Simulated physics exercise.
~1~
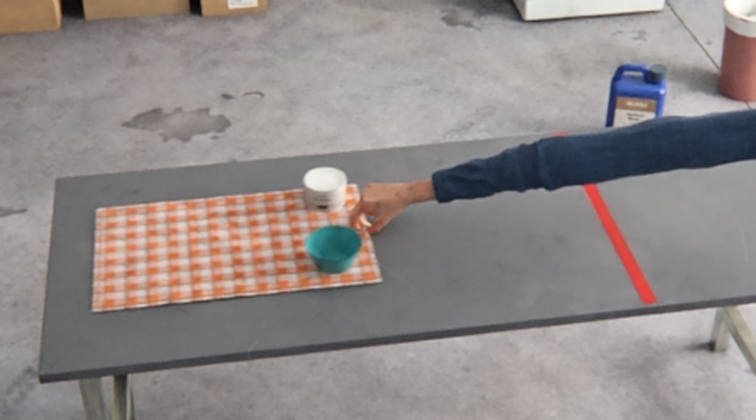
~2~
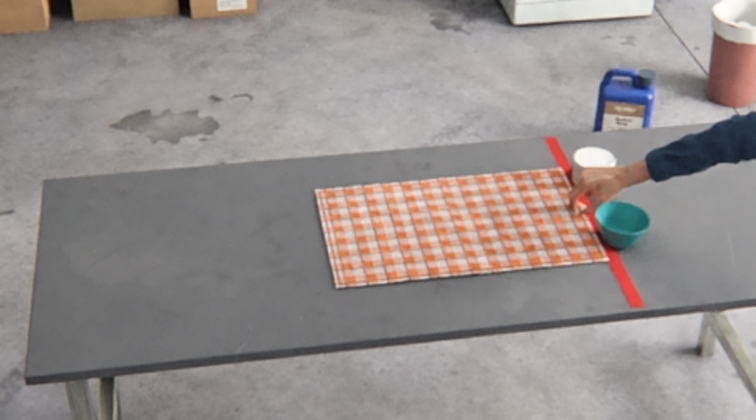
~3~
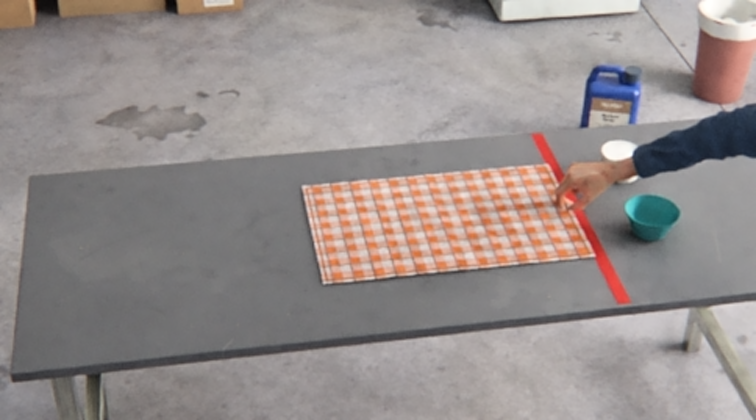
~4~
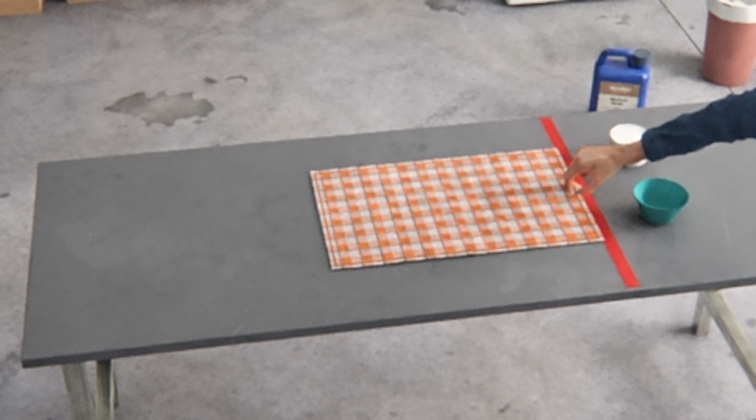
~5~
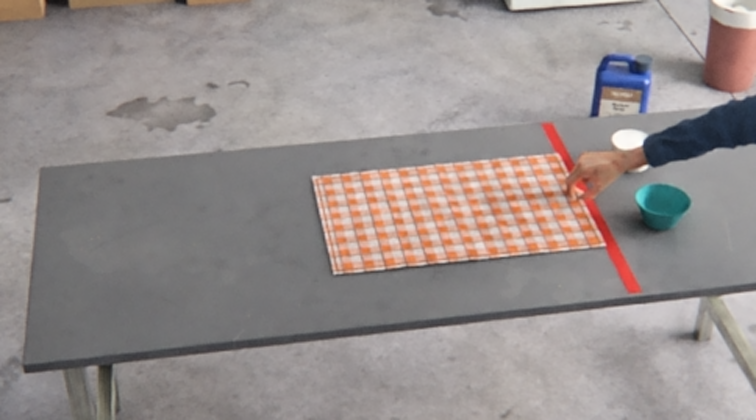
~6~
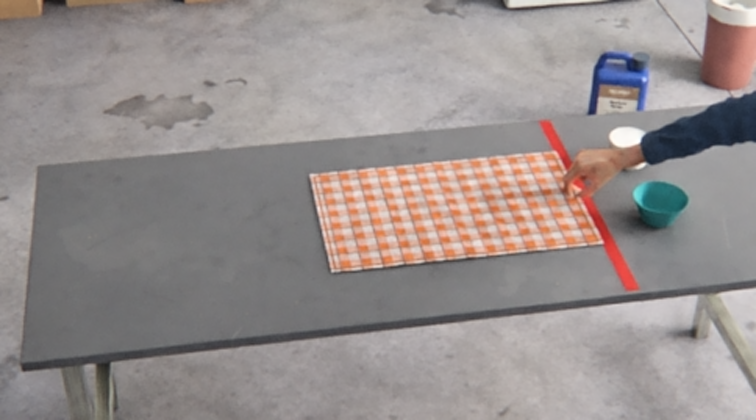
The video shows a hand pulling an orange checked place mat rightward along a grey table, carrying a turquoise bowl and a white tub, until its edge stops at a red tape line; both containers slide off the front and come to rest beyond the tape.
